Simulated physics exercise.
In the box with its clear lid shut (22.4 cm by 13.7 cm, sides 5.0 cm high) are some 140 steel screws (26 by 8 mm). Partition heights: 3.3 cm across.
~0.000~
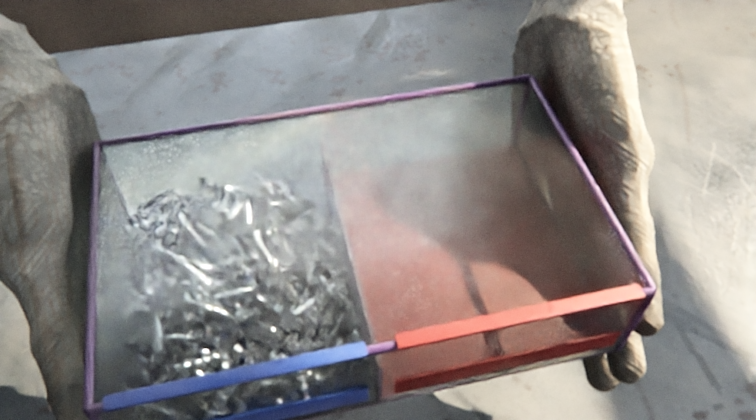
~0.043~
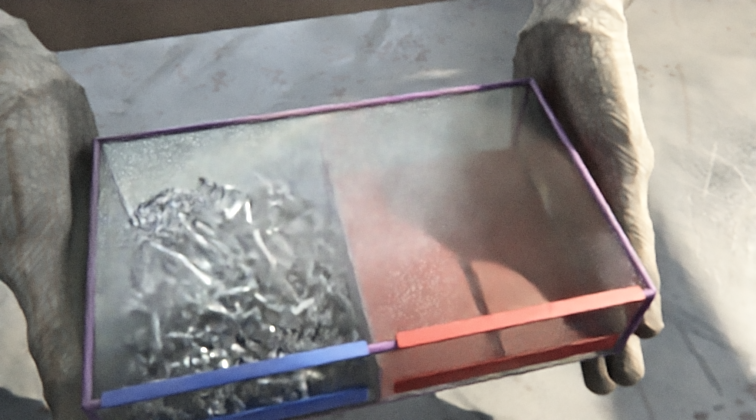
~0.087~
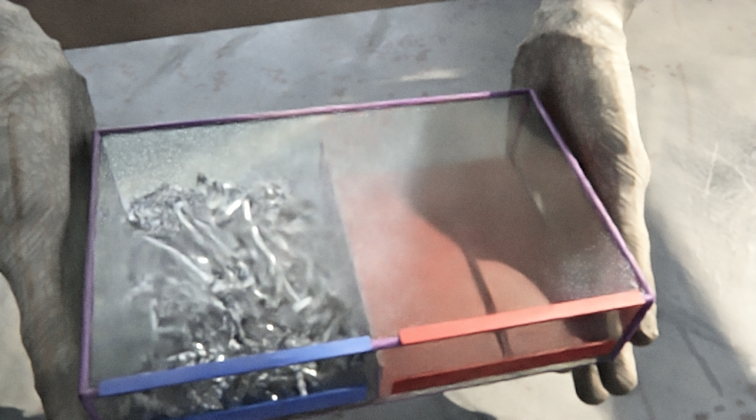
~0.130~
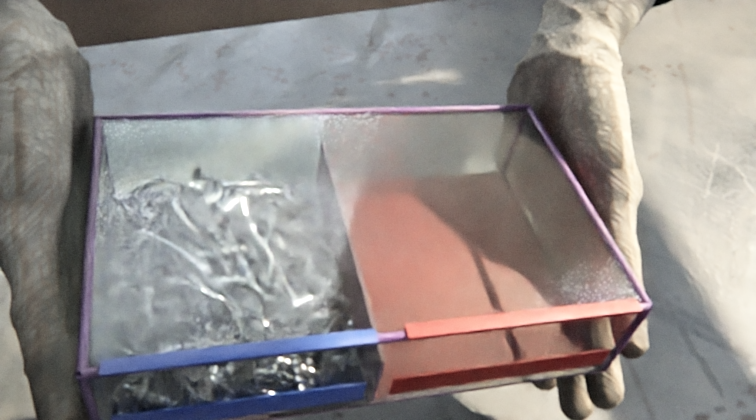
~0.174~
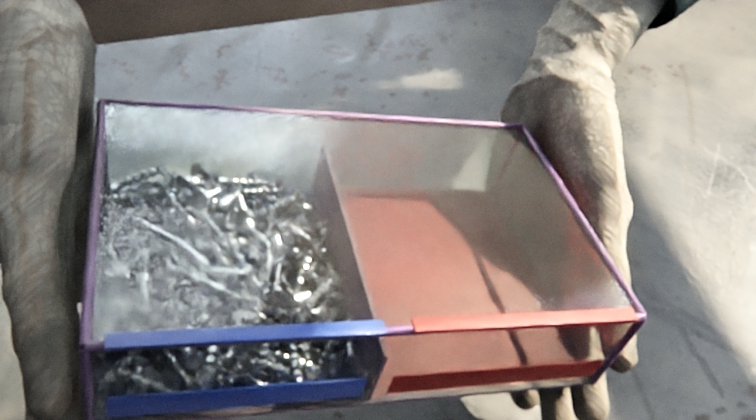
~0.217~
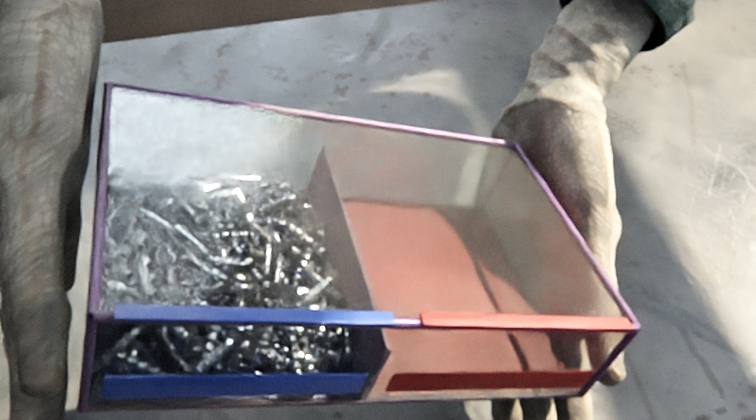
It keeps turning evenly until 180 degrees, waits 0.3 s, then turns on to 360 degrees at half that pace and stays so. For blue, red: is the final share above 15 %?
Blue yes, red no.
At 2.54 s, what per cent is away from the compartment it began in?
Some 0 per cent.
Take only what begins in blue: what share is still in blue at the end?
About 100 per cent.
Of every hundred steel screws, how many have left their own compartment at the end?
Some 0 per cent.
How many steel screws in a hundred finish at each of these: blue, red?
Blue 100; red 0.
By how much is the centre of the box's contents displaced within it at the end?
Roughly 3.0 cm.
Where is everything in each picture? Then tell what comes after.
The first picture shows box at (389, 353); tilt 0 degrees; blue 100 %.
The second picture shows box at (389, 352); tilt 1 degrees.
The third picture shows box at (391, 349); tilt 5 degrees; low side right.
The fourth picture shows box at (396, 344); tilt 10 degrees; low side right.
The fifth picture shows box at (402, 338); tilt 16 degrees; low side right.
The sixth picture shows box at (408, 332); tilt 23 degrees; low side right; blue 100 %. It turns about 145 degrees a second.
After 1.48 s, tilt 180 degrees; blue 85 %, red 15 %; middle of all pieces near (342, 224).
Then, at 2.54 s, tilt 122 degrees; blue 100 %; middle of all pieces near (372, 269).
After 3.51 s, tilt 52 degrees; blue 100 %; middle of all pieces near (248, 347).
After 4.44 s, tilt 0 degrees; blue 100 %; middle of all pieces near (167, 315).
In the end, at 5.2 s, blue 100 %, red 0 %.
